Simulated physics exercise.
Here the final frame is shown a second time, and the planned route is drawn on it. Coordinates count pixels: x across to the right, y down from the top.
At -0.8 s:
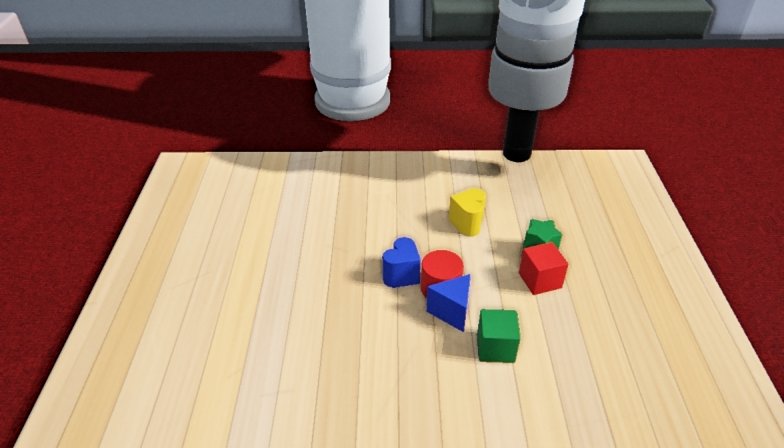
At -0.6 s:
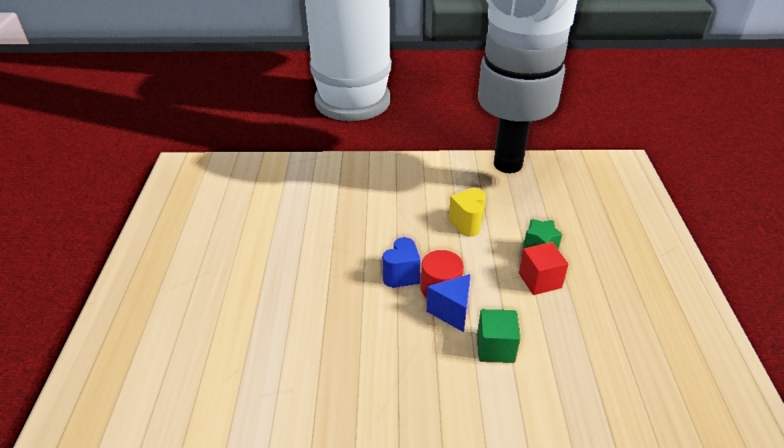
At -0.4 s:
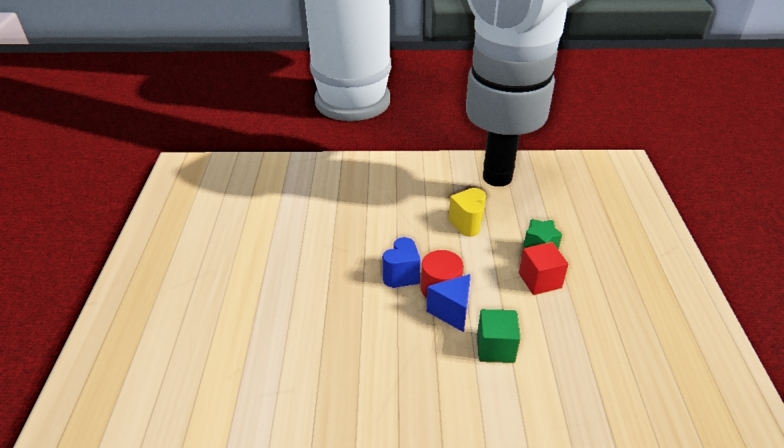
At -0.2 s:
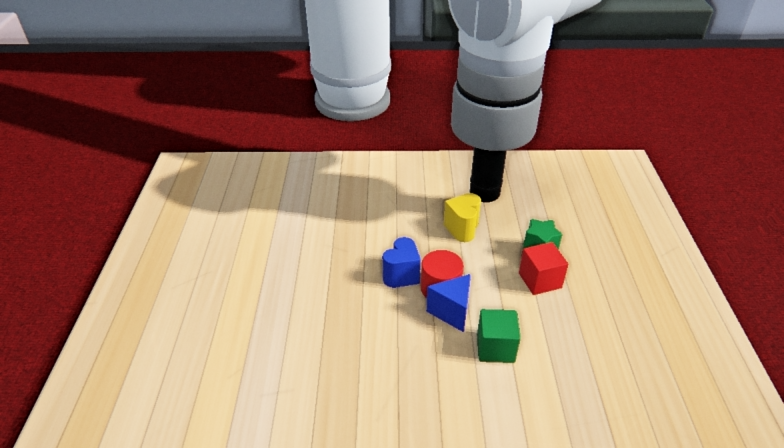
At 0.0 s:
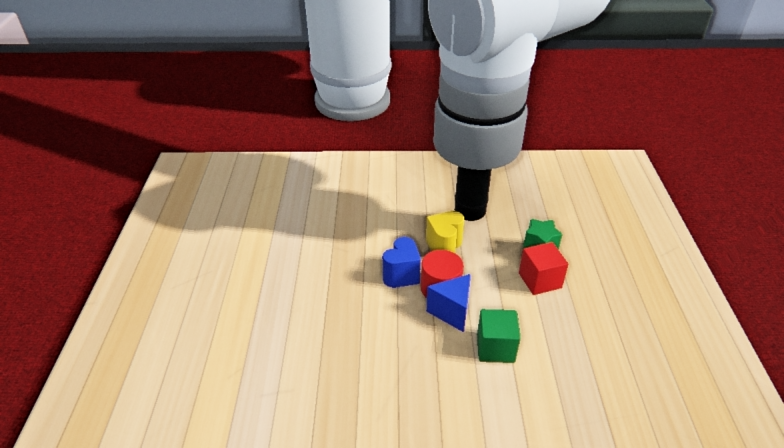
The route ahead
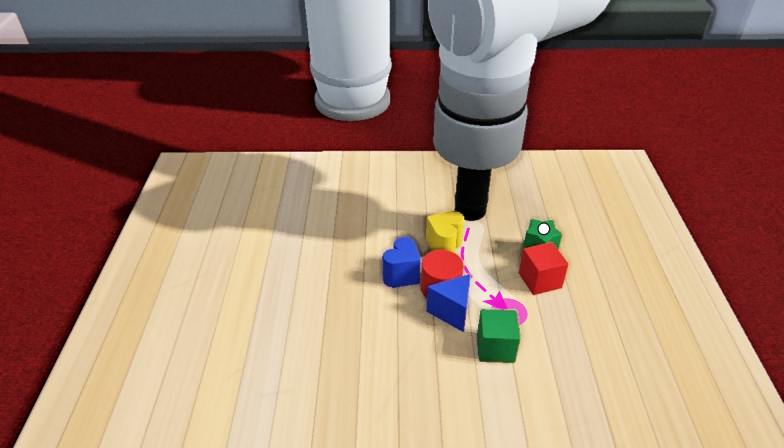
In this clip, a robotic arm with a black peg moves down and left over a wooden board of colored blocks, then pushes the yellow heart toward the red circle and blue heart while the other blocks stay still.
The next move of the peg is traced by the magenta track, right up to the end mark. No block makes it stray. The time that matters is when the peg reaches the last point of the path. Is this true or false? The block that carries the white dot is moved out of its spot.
False - the claim does not hold.
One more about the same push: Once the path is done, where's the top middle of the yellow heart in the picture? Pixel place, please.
At (427, 240).
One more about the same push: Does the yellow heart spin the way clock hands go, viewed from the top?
I'd say yes.
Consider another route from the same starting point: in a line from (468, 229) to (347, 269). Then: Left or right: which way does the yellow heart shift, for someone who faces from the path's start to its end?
Goes left.
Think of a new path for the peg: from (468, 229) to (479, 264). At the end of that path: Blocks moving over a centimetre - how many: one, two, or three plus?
Total moved: One.
Path on the board, from (468, 229) by way of (462, 256) and (479, 285) to (509, 312); the dot is on the green star.
The first path, step by step. One third of the way, peg (464, 239); blue heart (396, 252); yellow heart (429, 239), turned 50° clockwise.
Two thirds of the way, peg (481, 268); blue heart (393, 252), turned 15° anticlockwise; red circle (441, 266); yellow heart (427, 240), turned 65° clockwise.
At the end, peg (512, 295); blue heart (393, 252), turned 15° anticlockwise; red circle (441, 266); yellow heart (427, 240), turned 65° clockwise; green star in place.
